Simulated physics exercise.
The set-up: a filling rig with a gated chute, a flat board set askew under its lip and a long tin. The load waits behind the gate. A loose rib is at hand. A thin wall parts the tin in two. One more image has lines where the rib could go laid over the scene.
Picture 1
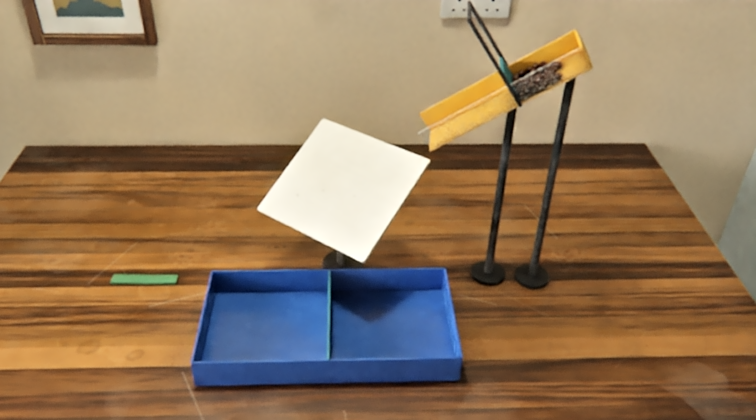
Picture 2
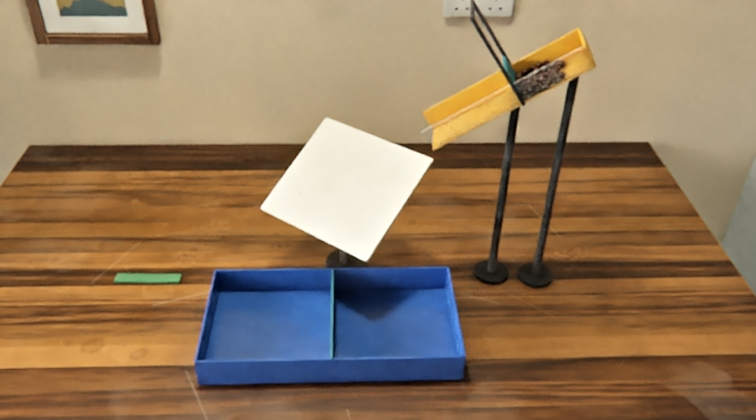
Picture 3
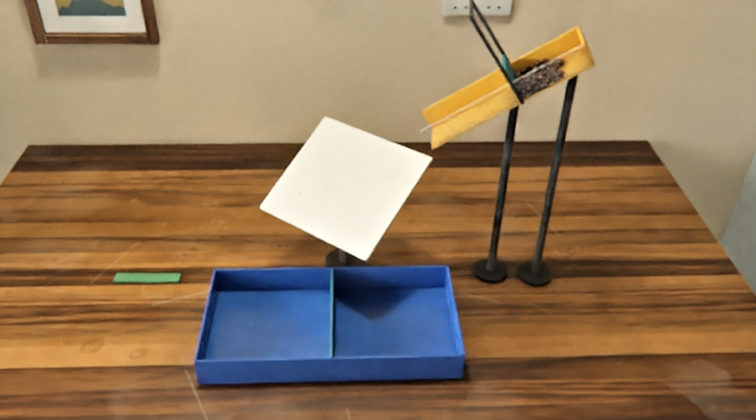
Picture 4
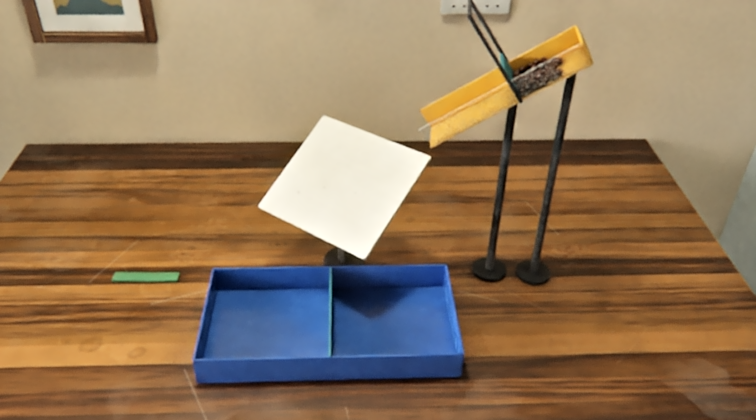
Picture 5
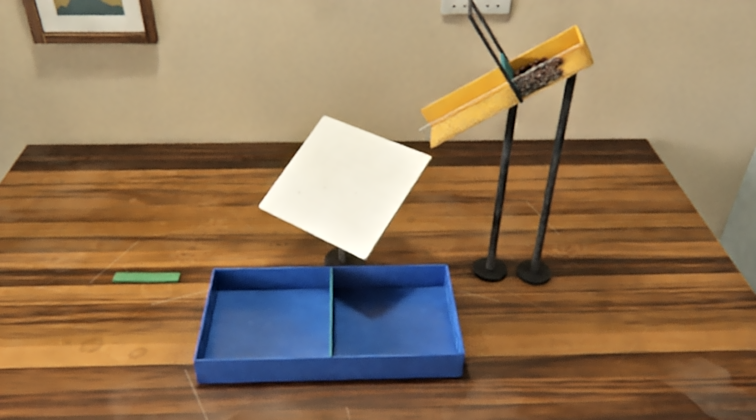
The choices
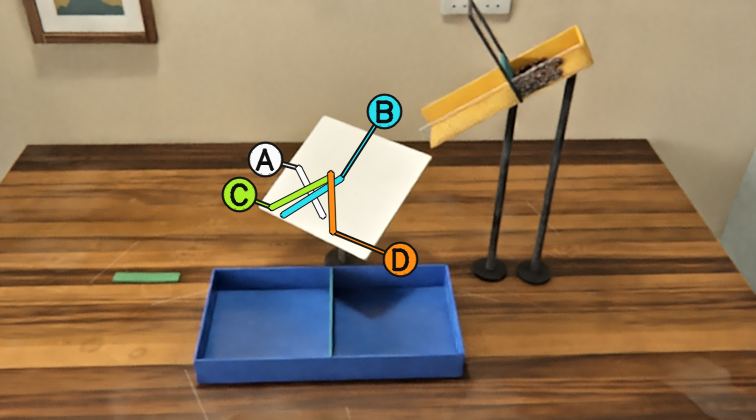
Only the view itself moves, shifting very slightly over a striped wooden table by a cream wall, seen from the front and a little above. A yellow chute on two black stands holds small dark pieces behind a gate at right, with a tilted white board at centre, a divided blue tray below and a green strip at left. Everything on the table stays still, and the gate remains shut.
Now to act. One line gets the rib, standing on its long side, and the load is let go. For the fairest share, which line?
Choose D.
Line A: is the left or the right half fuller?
The left half.
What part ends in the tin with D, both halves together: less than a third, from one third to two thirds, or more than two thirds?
Line D gives more than two thirds.
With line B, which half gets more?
More lands on the left.
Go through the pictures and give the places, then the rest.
In the first frame, load behind the gate at (527, 80), chocolate balls; lip of the chute at (430, 141), sloping gently.
In the second frame, middle of the board at (345, 184), tilted fairly steeply; middle of its low edge at (311, 233); of its high edge at (377, 137).
In the third frame, front corners of the tin at (195, 361) and (465, 355); front end of its middle wall at (331, 358); gate still shut at (506, 67).
In the fourth frame, middle of the load at (528, 76); lip at (431, 137).
In the fifth frame, middle of the load at (528, 76); lip at (432, 137).
On the marked copy, line A from (298, 168) to (322, 215); line B from (340, 178) to (283, 214); line C from (331, 177) to (271, 207); line D from (330, 173) to (332, 231).
For line A, of what is caught, all in the left half, none in the right.
For line B, of what is caught, all in the left half, none in the right.
For line C, of what is caught, all in the left half, none in the right.
For line D, of what is caught, about a third in the left half, about two thirds in the right.
